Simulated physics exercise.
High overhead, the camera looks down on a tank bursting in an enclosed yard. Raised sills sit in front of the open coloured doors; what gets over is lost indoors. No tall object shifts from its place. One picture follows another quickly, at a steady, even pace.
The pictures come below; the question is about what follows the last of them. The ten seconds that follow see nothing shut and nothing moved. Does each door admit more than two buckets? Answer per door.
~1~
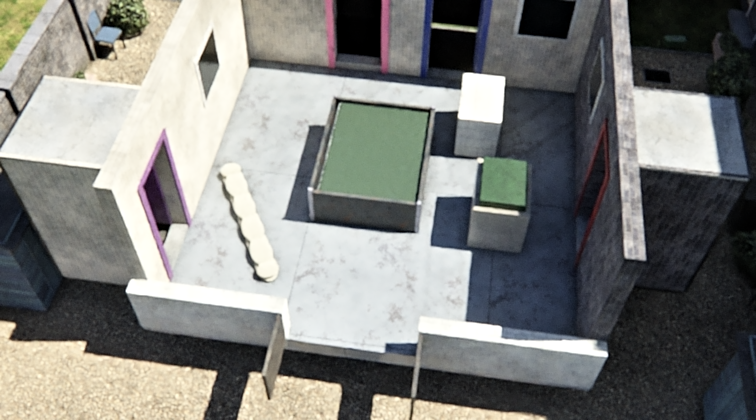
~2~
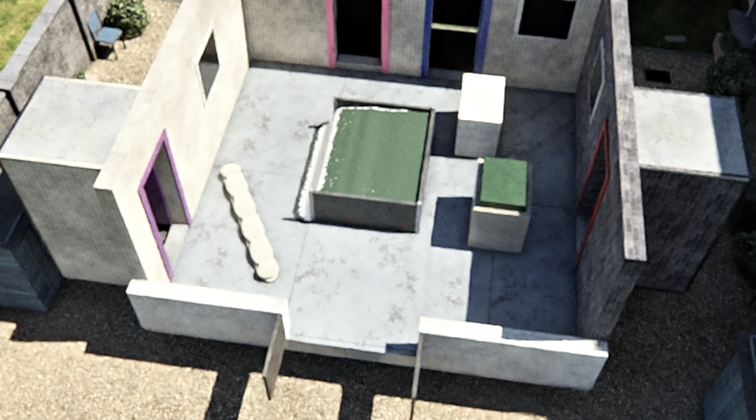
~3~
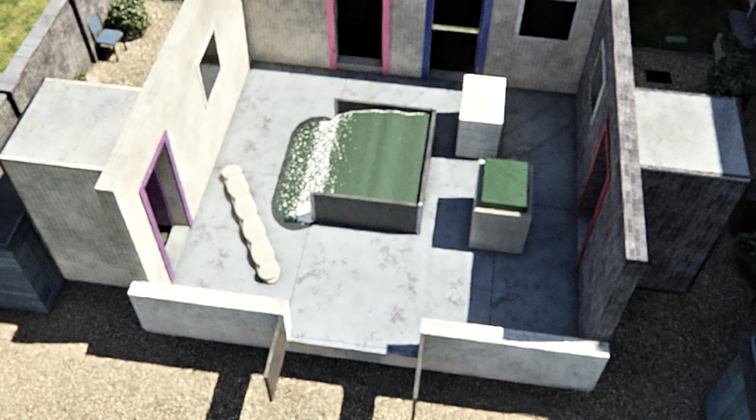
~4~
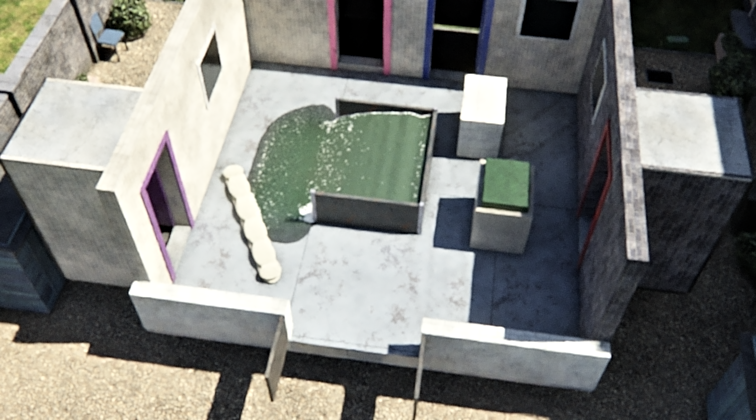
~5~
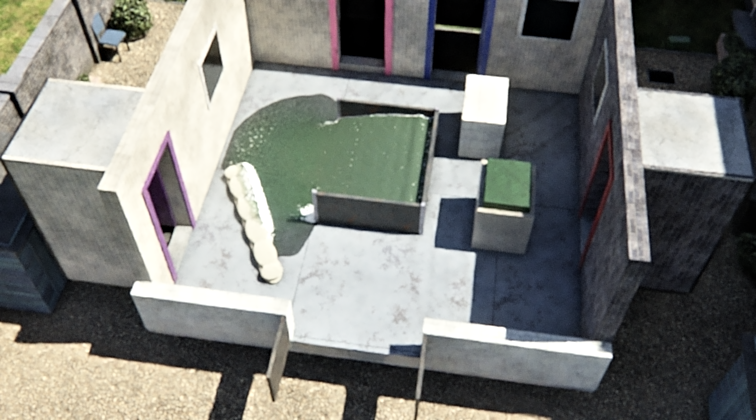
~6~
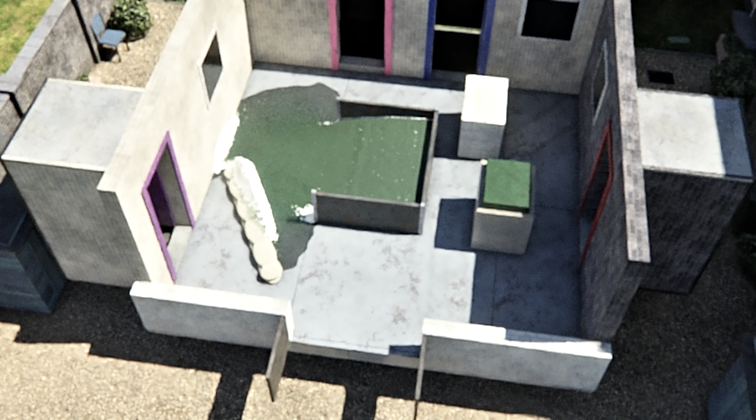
The blue door: It does; the purple door: It does not; the red door: It does not; the pink door: It does not.
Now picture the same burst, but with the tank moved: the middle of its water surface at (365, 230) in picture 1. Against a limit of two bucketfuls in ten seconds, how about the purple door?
Purple exceeds the threshold.
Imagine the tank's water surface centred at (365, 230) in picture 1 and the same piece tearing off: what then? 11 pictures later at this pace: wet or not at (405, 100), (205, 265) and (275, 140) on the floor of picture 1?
As listed: Untouched, reached, reached.
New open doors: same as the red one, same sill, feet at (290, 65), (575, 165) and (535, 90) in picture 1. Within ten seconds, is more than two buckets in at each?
In that order: Floods, is under, lets less in.
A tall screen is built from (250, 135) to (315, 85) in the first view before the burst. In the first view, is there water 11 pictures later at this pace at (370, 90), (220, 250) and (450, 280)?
Taking the points in turn, they are inundated, inundated and high and dry.
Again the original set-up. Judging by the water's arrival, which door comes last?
It's the one in red.
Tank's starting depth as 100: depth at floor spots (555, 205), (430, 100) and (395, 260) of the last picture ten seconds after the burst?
Readings in order: Around 16, 8 and 8 %.
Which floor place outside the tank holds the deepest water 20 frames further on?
Around (252, 69).
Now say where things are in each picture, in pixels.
The open tank at (375, 151) is whole and still, in the first picture.
The front is at (308, 221), out from the gap at (326, 162), in the second picture.
Water pours out at (327, 165) and has run to (287, 223), in the third picture.
The front is at (267, 232), out from the gap at (329, 166), in the fourth picture.
The front is at (255, 117), out from the gap at (330, 166), in the fifth picture.
The front is at (239, 106), out from the gap at (330, 167), in the sixth picture.
A moment on, water covers 25 % of the floor; the blue door not reached, the purple door wet at the sill, nothing in, the red door not reached, the pink door not reached.
Next, water covers 40 % of the floor; the blue door not reached, the purple door wet at the sill, nothing in, the red door not reached, the pink door not reached.
Then, water covers 60 % of the floor; the blue door wet at the sill, nothing in, the purple door wet at the sill, nothing in, the red door not reached, the pink door wet at the sill, nothing in.
Later, water covers 90 % of the floor; the blue door under two buckets in, the purple door wet at the sill, nothing in, the red door wet at the sill, nothing in, the pink door wet at the sill, nothing in.
In the end, water covers 95 % of the floor; the blue door over two buckets in, the purple door wet at the sill, nothing in, the red door under two buckets in, the pink door wet at the sill, nothing in.
